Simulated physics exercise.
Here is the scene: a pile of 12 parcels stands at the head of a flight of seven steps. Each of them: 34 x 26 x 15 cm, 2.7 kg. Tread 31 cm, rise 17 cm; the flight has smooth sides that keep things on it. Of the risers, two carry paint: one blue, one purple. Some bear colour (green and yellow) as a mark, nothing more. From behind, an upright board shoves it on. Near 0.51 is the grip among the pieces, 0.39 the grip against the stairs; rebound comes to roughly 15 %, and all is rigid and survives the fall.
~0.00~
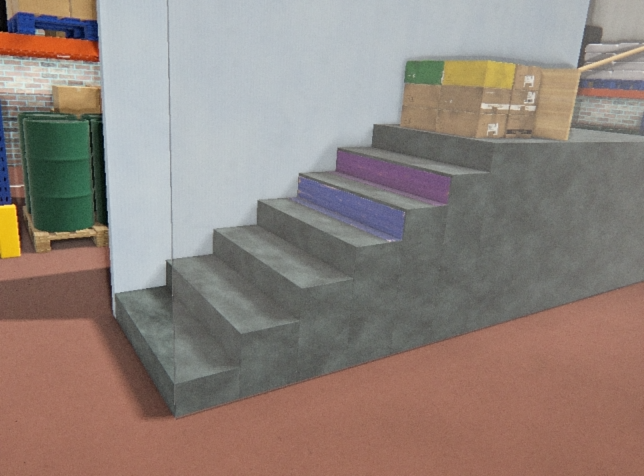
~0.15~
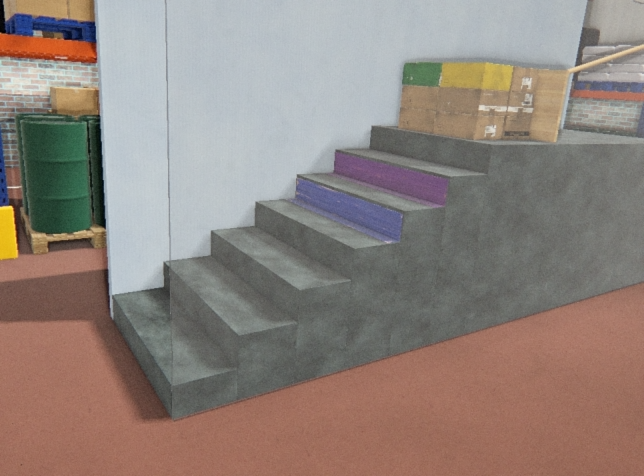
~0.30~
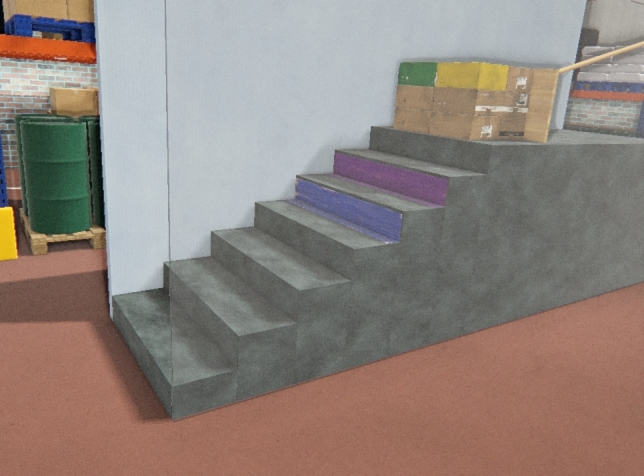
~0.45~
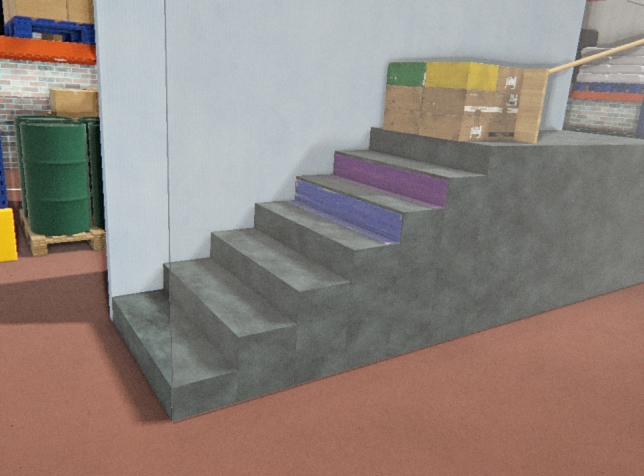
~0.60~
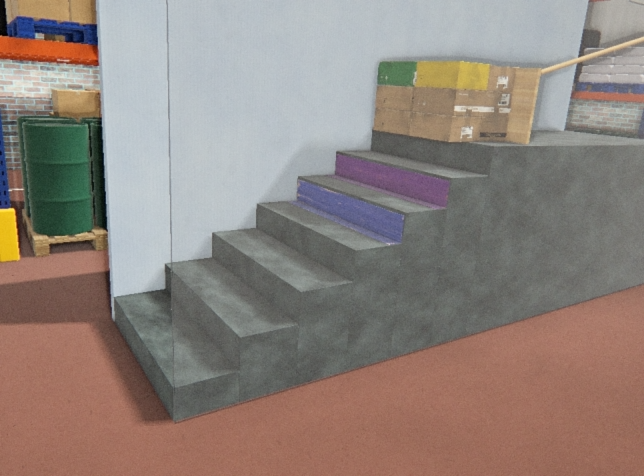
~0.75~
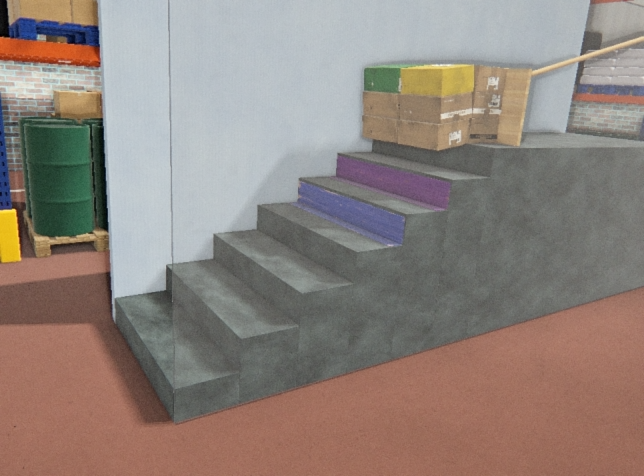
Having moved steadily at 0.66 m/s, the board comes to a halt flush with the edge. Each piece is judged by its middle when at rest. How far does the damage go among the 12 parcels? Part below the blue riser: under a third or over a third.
That share works out to in excess of a third.
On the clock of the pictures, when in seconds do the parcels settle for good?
Close to 2.5 seconds, I'd say.
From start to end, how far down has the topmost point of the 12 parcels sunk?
Roughly 30 centimetres lower at the end.
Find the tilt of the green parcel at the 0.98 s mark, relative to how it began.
Angle at that time, about 10 degrees.
After 0.98 s, none of the 12 parcels below the blue riser, 12 disturbed; yellow parcel leaning 12°, 18 cm lower; green parcel leaning 11°, 18 cm lower.
After 1.40 s, 4 of the 12 parcels below the blue riser; green parcel on its side; yellow parcel on its side.
At rest (2.8 s), 6 of the 12 parcels below the blue riser; yellow parcel upside down; green parcel upside down. That is 50 per cent. As the last picture would show them, middles, yellow parcel near (274, 257), green parcel near (251, 226).
